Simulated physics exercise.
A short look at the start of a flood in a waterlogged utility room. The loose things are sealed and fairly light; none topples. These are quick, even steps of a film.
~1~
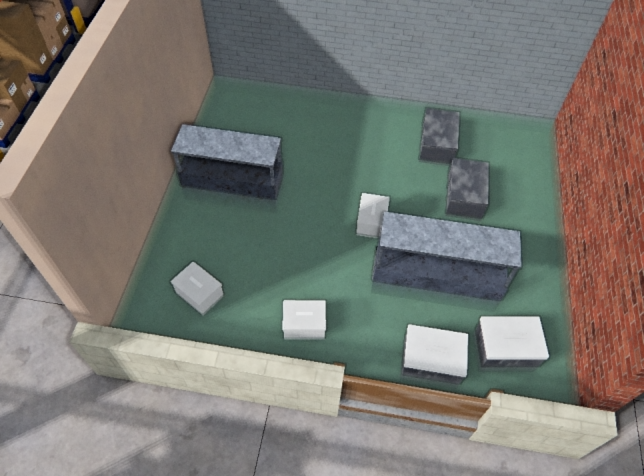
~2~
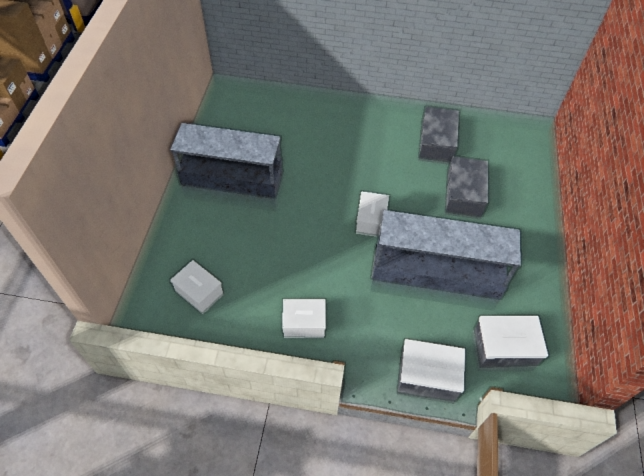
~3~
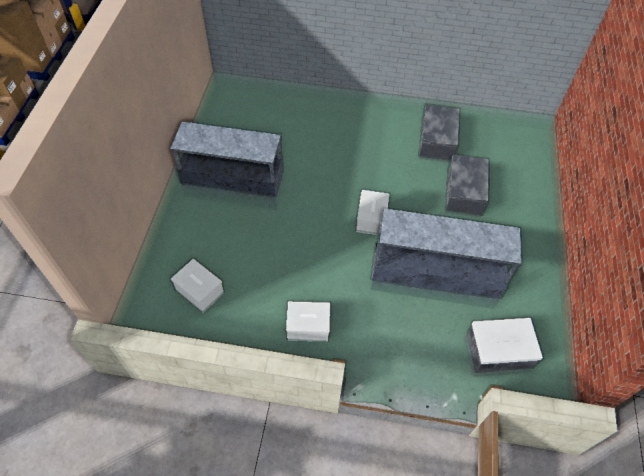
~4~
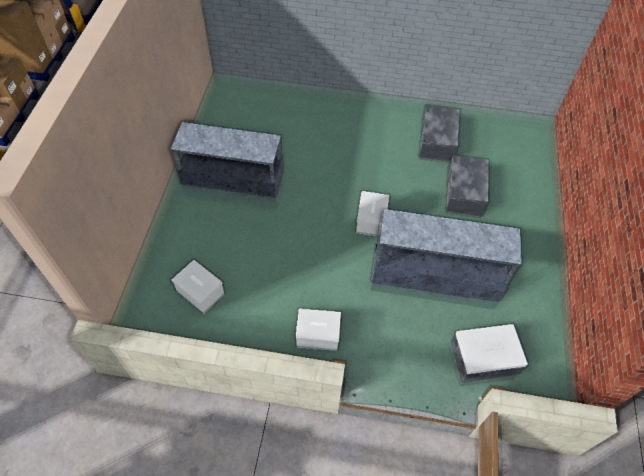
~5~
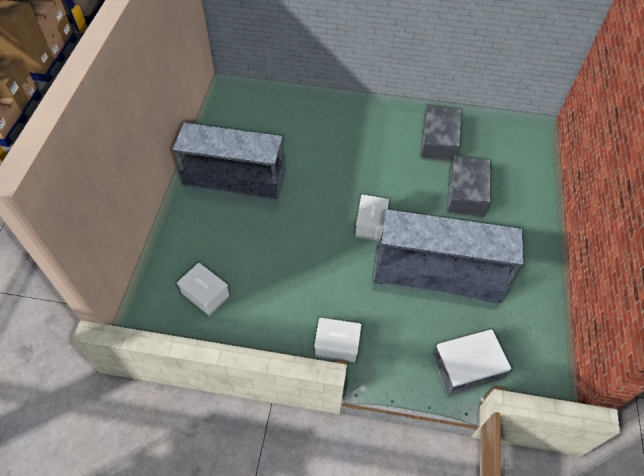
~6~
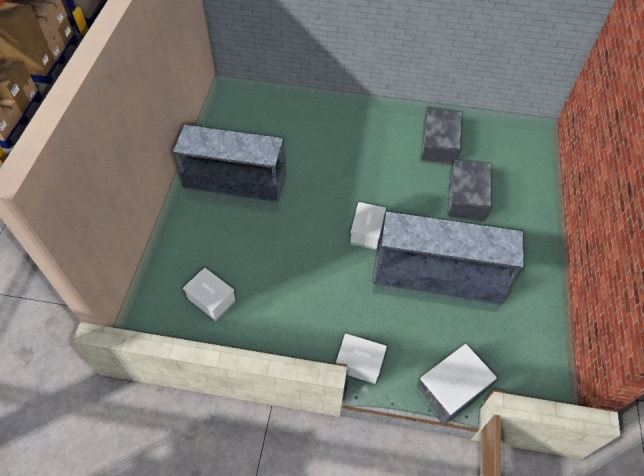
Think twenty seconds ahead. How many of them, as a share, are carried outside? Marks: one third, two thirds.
It is two thirds or more.
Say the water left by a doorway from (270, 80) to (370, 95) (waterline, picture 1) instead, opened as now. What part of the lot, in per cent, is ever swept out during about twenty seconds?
Some 40 per cent.
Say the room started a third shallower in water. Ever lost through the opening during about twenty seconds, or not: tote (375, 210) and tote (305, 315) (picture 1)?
In turn: Washed out, through.
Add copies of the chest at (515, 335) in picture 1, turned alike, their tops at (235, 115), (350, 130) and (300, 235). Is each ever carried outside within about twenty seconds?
In that order: No, left behind, gone.
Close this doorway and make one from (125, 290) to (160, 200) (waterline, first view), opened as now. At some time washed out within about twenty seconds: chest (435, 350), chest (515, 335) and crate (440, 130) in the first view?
In turn: Inside, kept in, kept in.
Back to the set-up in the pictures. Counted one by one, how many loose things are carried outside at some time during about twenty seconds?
The number is 6.
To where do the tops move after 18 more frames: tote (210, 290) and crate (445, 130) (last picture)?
Roughly at (364, 365) and (459, 164).
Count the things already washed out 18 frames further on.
4 of them.
A moment on, 3 of 7 are out; 4 afloat.
Next, 4 of 7 are out; 3 afloat.
Later, 6 of 7 are out; 1 afloat.
In the end, 6 of 7 are out; 1 afloat.
